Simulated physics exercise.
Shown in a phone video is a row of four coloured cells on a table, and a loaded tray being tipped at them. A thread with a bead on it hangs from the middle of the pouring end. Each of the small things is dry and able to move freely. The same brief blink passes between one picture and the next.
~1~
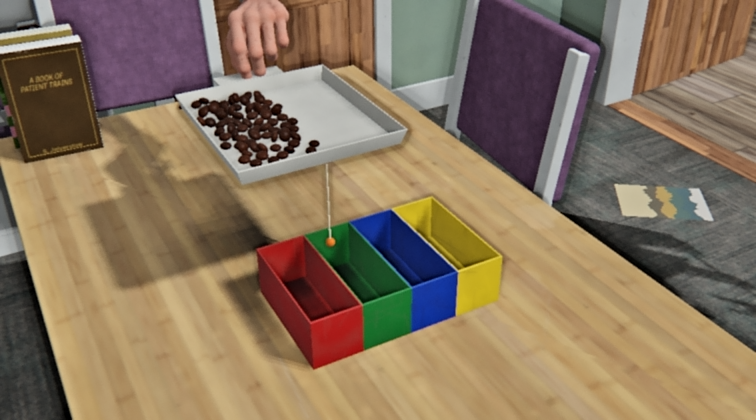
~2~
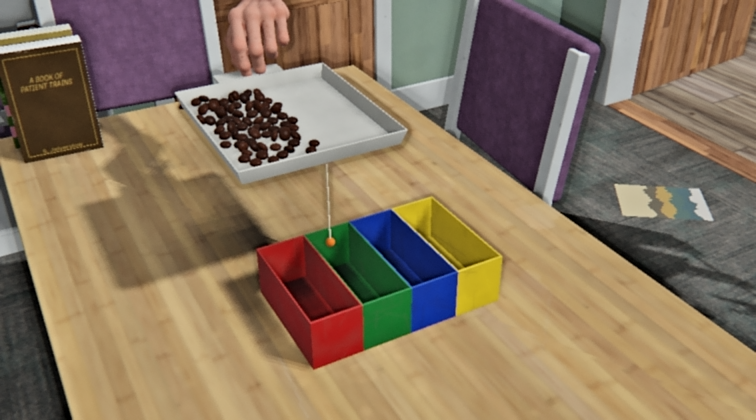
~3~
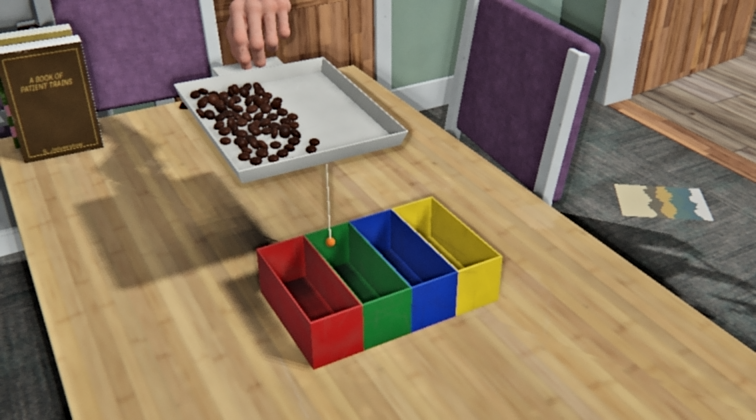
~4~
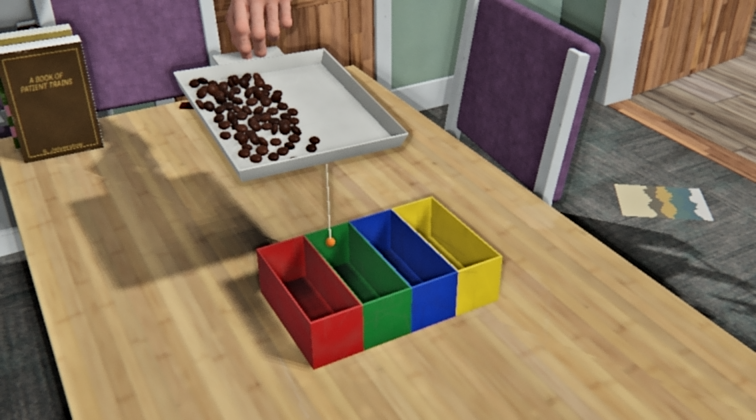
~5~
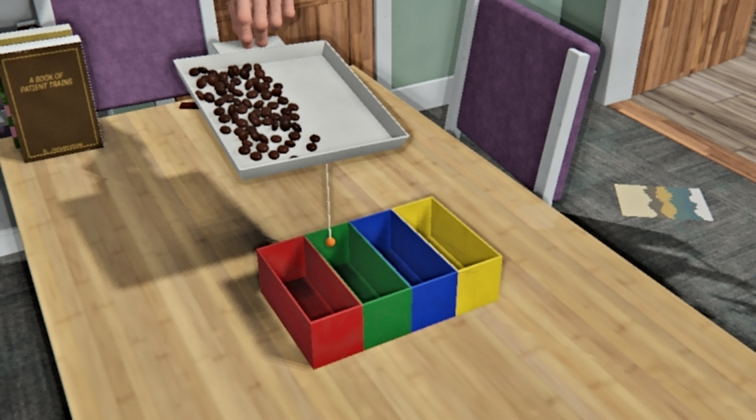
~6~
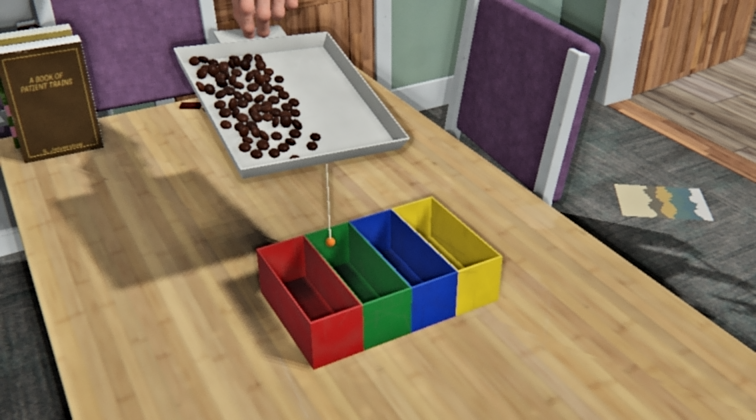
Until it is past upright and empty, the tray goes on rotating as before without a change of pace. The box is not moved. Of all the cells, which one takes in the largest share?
The largest share goes to the blue cell.
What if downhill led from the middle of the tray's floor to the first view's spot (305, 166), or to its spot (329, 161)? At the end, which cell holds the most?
The first time it is the red one, and the second time it is that red cell.
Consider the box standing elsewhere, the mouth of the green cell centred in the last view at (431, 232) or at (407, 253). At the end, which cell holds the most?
The cell in red, and then that green cell.
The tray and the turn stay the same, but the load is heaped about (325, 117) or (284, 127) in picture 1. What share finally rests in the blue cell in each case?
About 70 % and 50 %.
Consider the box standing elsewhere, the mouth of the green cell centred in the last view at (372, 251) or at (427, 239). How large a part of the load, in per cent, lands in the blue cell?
Some 30 percent in the first case, 0 percent in the second.
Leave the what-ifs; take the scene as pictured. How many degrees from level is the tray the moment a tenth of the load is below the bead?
I'd put it at about 70 degrees.
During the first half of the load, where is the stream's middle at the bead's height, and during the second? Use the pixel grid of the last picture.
Initially about (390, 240); subsequently about (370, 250).
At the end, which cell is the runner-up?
Green.
Soon after the last picture, tray tipped steeply; nearly all on the tray; a stray few falling or outside the box.
A little later, tray tipped right over; about half on the tray; a small part in the blue cell; a small part in the green cell; a small part in the yellow cell; a stray few in the red cell; about a quarter falling or outside the box.
Later still, tray tipped past a quarter turn; about half in the blue cell; about a quarter in the green cell; a small part in the red cell; a small part in the yellow cell; a stray few falling or outside the box.
At rest, tray tipped past a quarter turn; about half in the blue cell; about a quarter in the green cell; a small part in the red cell; a small part in the yellow cell; a stray few outside the box.
